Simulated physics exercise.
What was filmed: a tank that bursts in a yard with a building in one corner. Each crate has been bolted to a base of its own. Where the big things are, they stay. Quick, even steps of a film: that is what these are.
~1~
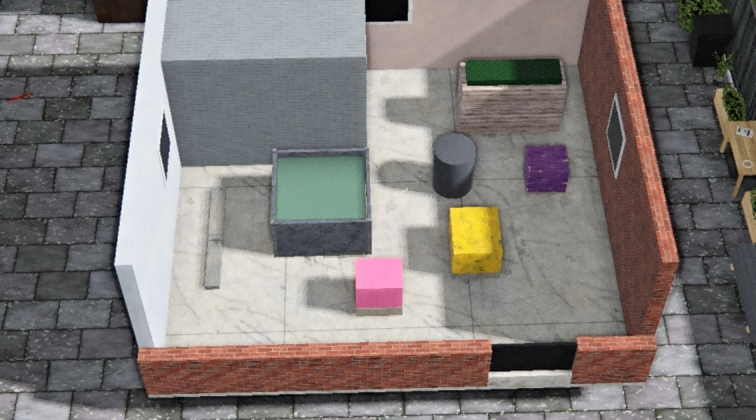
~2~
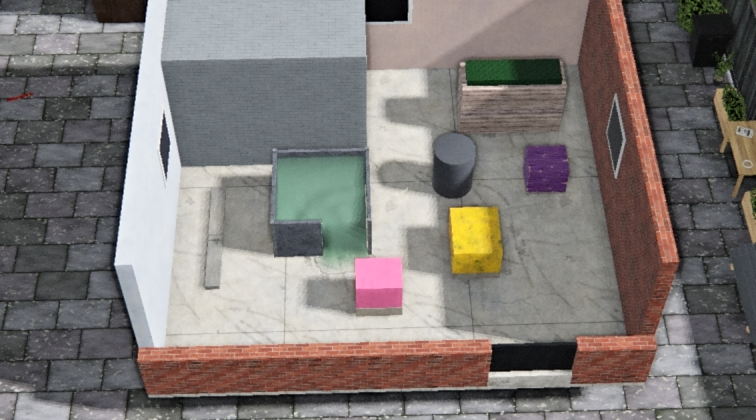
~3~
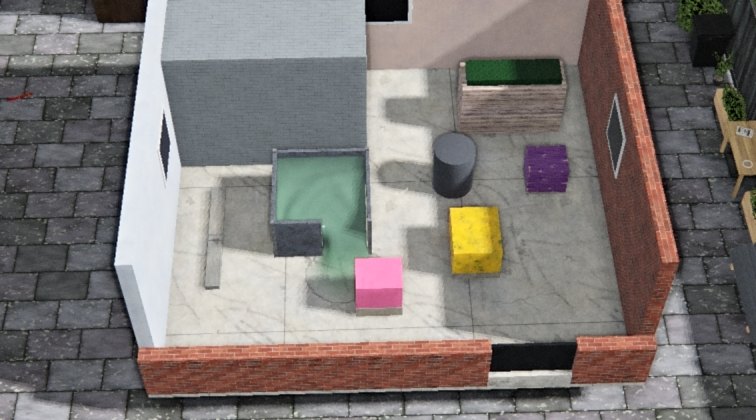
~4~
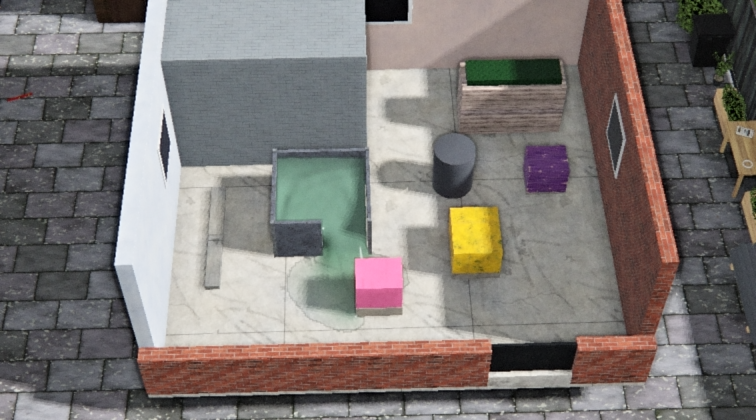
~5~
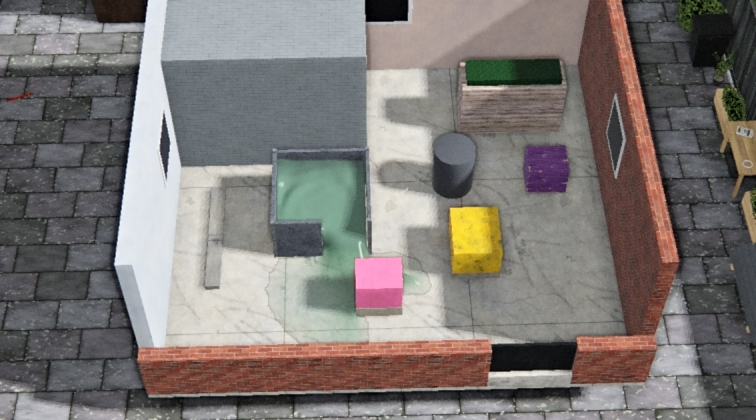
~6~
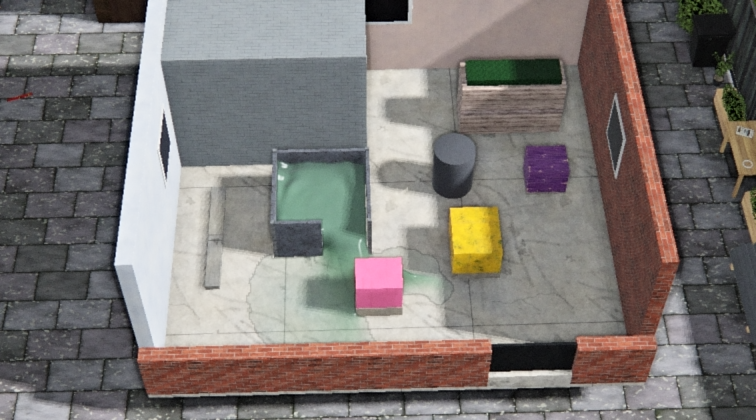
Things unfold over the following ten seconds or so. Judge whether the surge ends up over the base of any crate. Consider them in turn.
Yellow crate: A wet one; purple crate: A wet one; pink crate: A wet one.
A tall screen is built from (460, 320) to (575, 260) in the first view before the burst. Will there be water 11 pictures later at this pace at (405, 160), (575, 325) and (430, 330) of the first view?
Outcome by spot, in order - watered, unwatered, watered.
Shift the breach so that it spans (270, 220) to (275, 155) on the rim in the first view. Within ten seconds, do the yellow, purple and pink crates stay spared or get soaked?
The yellow one is not reached; the purple one is reached; the pink one is not reached.
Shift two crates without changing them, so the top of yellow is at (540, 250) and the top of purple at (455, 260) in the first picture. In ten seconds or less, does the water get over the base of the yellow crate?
The yellow crate crate stays clear.
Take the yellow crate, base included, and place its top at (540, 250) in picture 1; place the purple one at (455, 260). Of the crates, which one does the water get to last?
The yellow-painted one comes last.
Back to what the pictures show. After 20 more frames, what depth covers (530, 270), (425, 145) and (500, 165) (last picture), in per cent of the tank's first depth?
Some 0, 2 and 2 in a hundred.
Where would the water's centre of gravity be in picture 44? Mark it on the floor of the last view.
Centre: Close to (350, 249).
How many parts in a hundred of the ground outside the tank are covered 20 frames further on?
About 55 per cent.
A moment on, water covers 20 % of the floor; the yellow crate water round its plinth, the purple crate not reached, the pink crate water round its plinth.
Next, water covers 40 % of the floor; the yellow crate water round its plinth, the purple crate not reached, the pink crate water round its plinth.
Then, water covers 55 % of the floor; the yellow crate water round its plinth, the purple crate water round its plinth, the pink crate water round its plinth.
Later, water covers 80 % of the floor; the yellow crate water round its plinth, the purple crate water round its plinth, the pink crate water round its plinth.
In the end, water covers 100 % of the floor; the yellow crate was topped, the purple crate was topped, the pink crate was topped.
